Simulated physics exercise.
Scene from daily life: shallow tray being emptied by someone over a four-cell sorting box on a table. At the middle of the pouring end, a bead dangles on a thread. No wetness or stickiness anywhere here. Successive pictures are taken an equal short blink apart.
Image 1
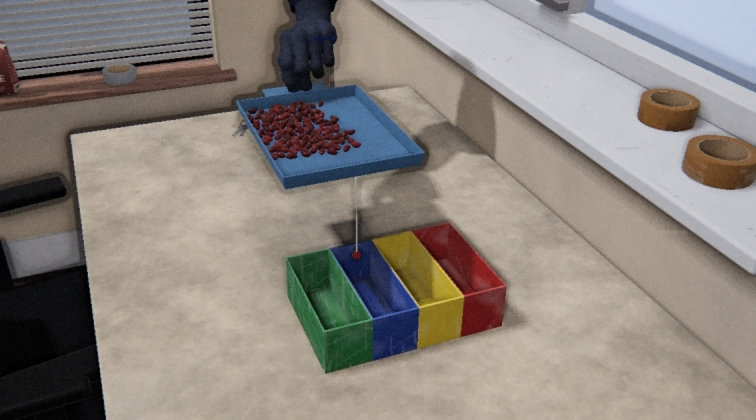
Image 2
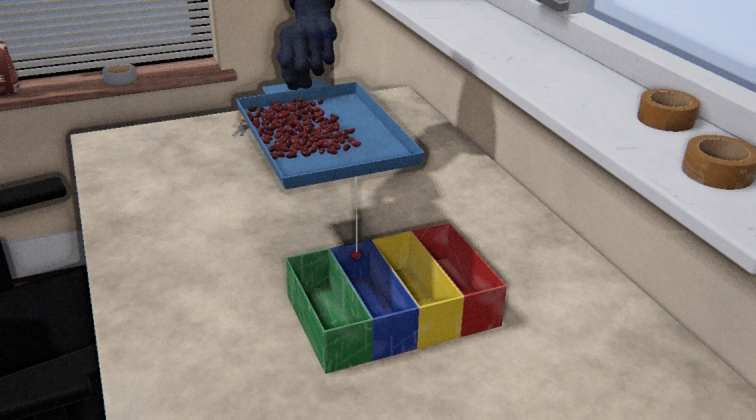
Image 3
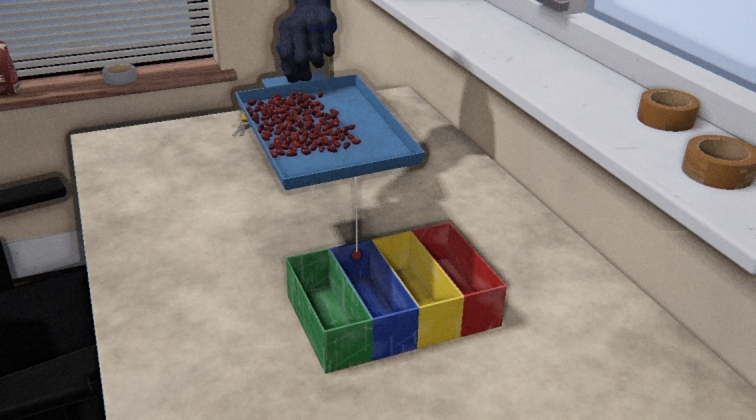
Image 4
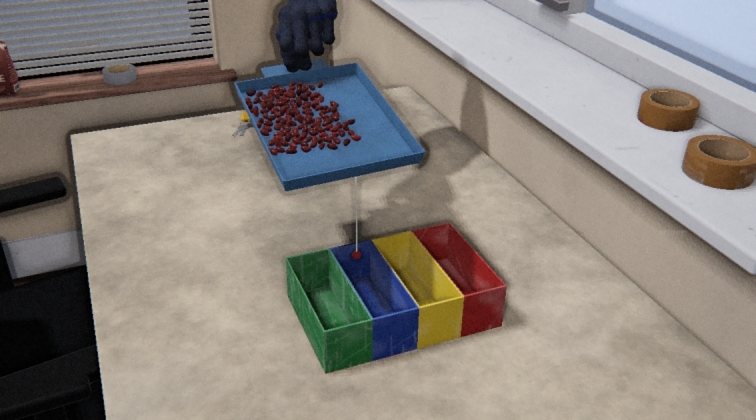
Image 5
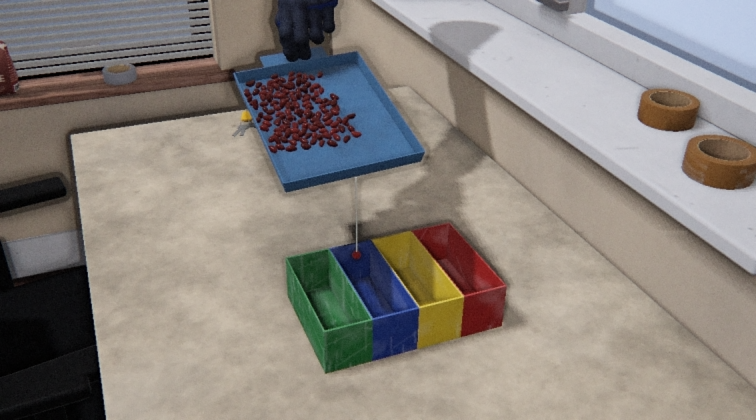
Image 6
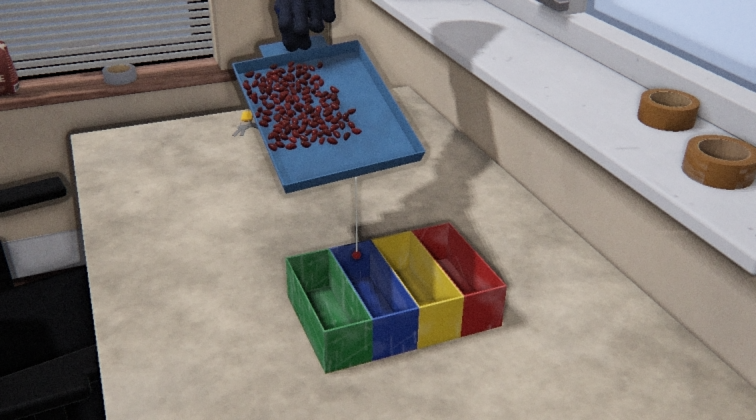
Blue tray of red beans gradually tilting toward its lower left corner above a four-coloured sorting box, a dark-gloved hand behind it.
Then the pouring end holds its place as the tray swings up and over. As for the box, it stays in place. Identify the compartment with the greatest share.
Greatest share: Green.
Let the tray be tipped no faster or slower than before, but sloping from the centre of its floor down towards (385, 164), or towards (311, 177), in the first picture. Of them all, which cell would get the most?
So the first one goes to that yellow cell and the second to the green one.
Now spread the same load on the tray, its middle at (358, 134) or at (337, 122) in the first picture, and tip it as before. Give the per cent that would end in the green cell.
40 per cent for the first try, 40 per cent for the second.
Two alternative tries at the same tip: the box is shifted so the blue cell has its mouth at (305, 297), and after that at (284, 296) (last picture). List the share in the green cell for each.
Trial 1 around 0 percent, trial 2 around 0 percent.
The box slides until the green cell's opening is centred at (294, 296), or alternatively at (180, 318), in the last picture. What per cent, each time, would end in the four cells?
About 100 % and 80 %.
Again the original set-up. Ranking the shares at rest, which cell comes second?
The blue cell.
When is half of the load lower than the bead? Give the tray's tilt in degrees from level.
110° or so.
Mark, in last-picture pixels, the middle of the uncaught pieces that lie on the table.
Their middle ends up at roughly (264, 350).
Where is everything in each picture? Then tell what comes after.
The first picture shows corners of the pouring end at (285, 176) and (421, 152), level; middle of the load at (300, 130), kidney beans; bead on its thread at (356, 255); green cell at (348, 342); blue cell at (395, 330); yellow cell at (440, 319); red cell at (483, 307).
The second picture shows corners of the pouring end at (285, 176) and (421, 152), level; middle of the load at (300, 128).
The third picture shows corners of the pouring end at (285, 177) and (421, 151), tipped barely, lowest at the left corner; middle of the load at (300, 124).
The fourth picture shows corners of the pouring end at (285, 179) and (422, 151), tipped a little, lowest at the left corner; middle of the load at (299, 118).
The fifth picture shows corners of the pouring end at (285, 181) and (422, 150), tipped a little, lowest at the left corner; middle of the load at (299, 111).
The sixth picture shows corners of the pouring end at (285, 183) and (422, 150), tipped clearly, lowest at the left corner; middle of the load at (299, 106); green cell at (348, 342); blue cell at (395, 330); yellow cell at (440, 319); red cell at (483, 307).
Soon, tray tipped steeply; nearly all on the tray; a stray few falling or outside the box.
A while on, tray tipped past a quarter turn; most on the tray; a small part in the green cell; a small part falling or outside the box.
Towards the end, tray tipped past a quarter turn; about half in the green cell; a small part in the blue cell; a stray few in the yellow cell; about a third falling or outside the box.
Finally, tray tipped past a quarter turn; about half in the green cell; a small part in the blue cell; a stray few in the yellow cell; none in the red cell; about a third outside the box.
